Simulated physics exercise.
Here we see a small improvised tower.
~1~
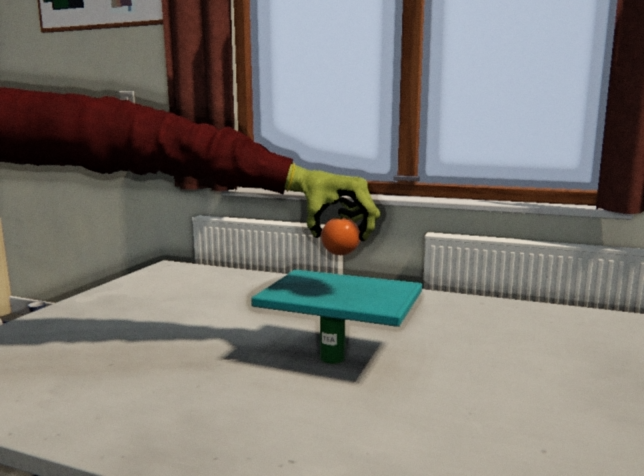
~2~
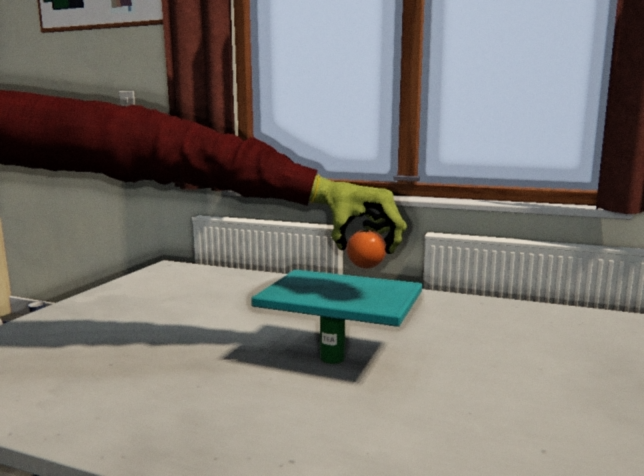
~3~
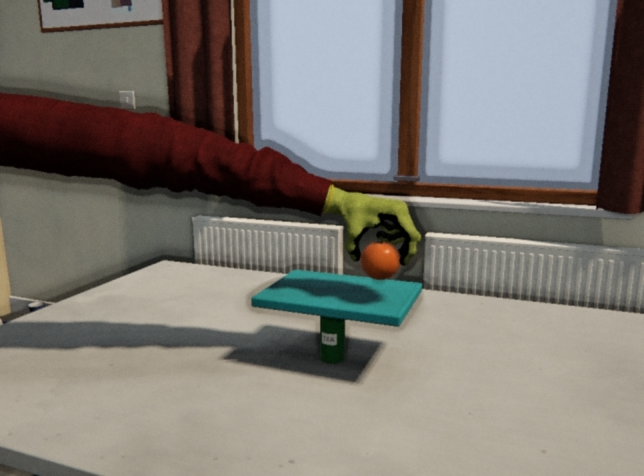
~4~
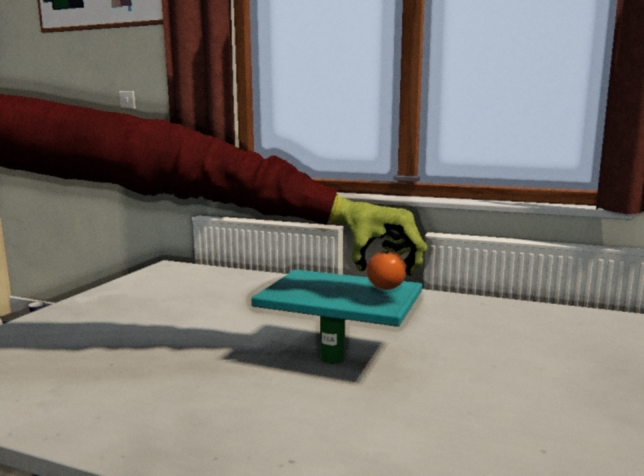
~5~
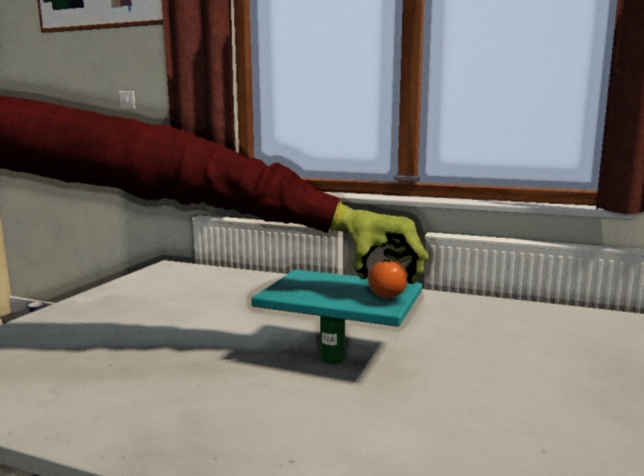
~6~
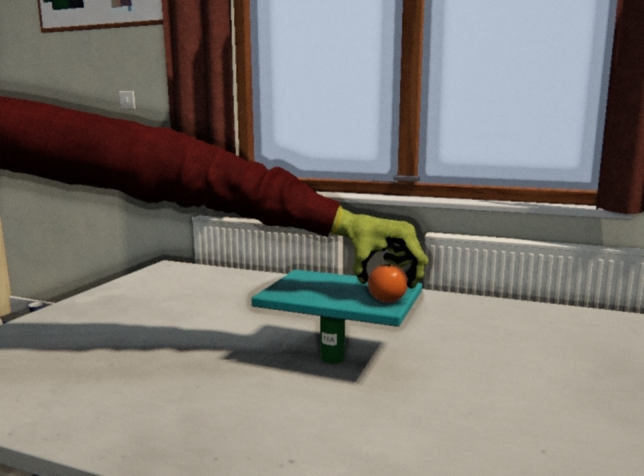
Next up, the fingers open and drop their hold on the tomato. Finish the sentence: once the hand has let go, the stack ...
The stack tumbles.
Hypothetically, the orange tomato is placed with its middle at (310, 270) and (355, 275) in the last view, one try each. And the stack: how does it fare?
Result one: The stack stands. Result two: The stack falls.
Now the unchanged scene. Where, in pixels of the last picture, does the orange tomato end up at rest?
It ends near (427, 370).
Then, 0.40 s past the last view, orange tomato now fallen; turquoise lid rocked 62° from its first pose.
Then, 0.70 s past the last view, turquoise lid and green shaker now fallen.
Finally, fallen, turquoise lid, orange tomato and green shaker. Final places as the last picture's camera would see them, orange tomato near (427, 370). The stack gives way.
